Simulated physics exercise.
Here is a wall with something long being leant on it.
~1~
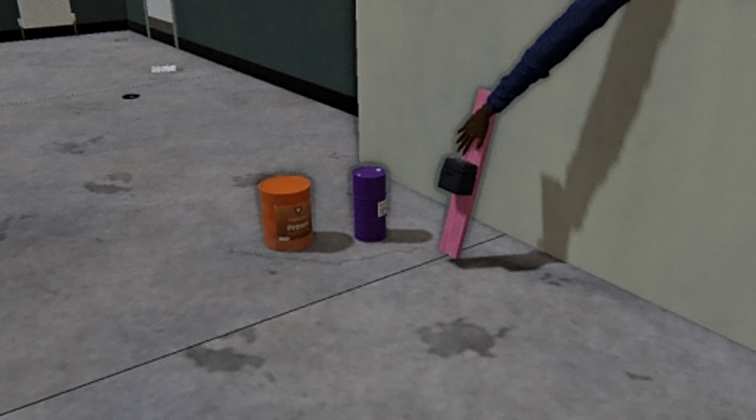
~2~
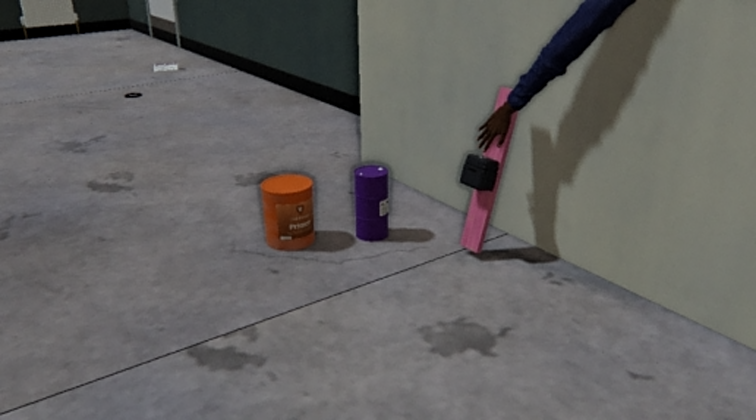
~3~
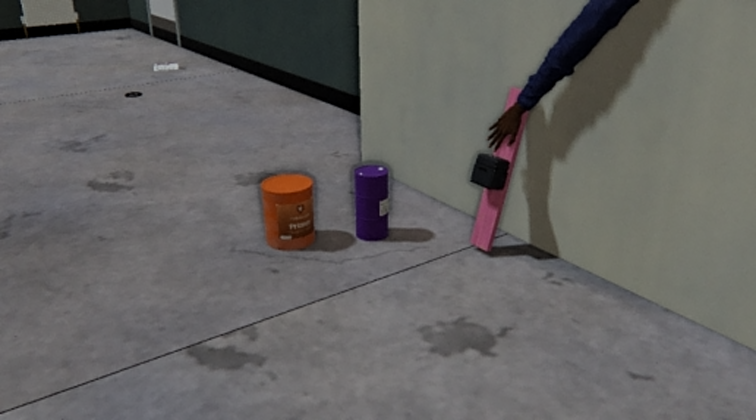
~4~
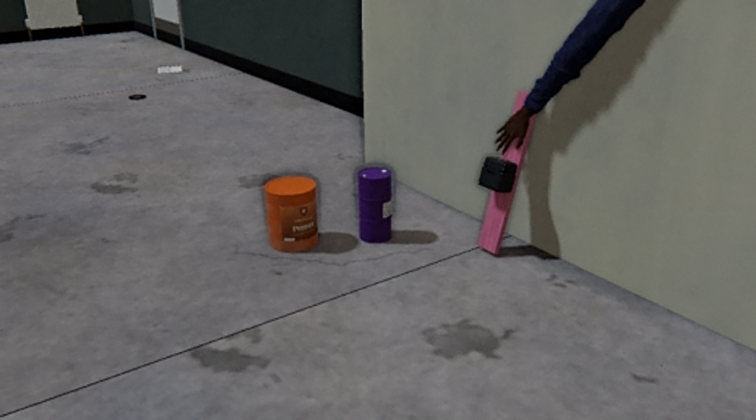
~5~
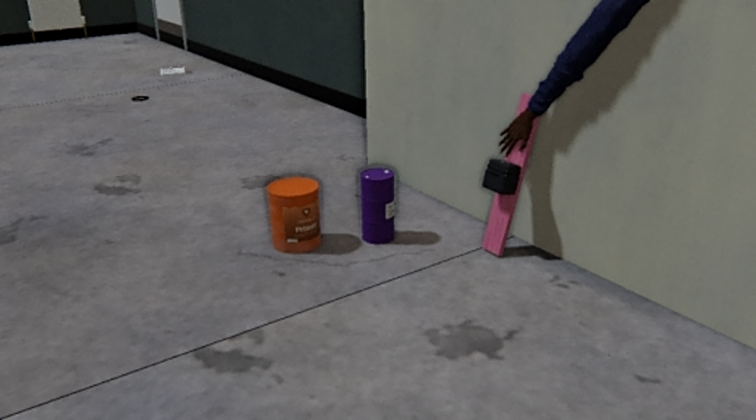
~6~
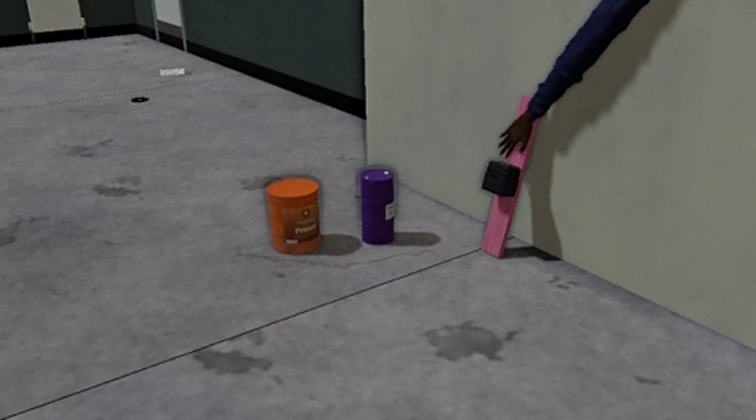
A blue-sleeved arm moving a pink plank slightly right and leaning it against a wall, near orange and purple containers.
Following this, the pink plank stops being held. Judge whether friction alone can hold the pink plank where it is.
It stays in place.
Then, 0.20 s after the last picture, nothing has stirred.
Then, 0.70 s after the last picture, pink plank resting near (512, 178).
At rest, all 3 in place. Seen from the same camera at the end, pink plank near (512, 178). The plank remains leaning.
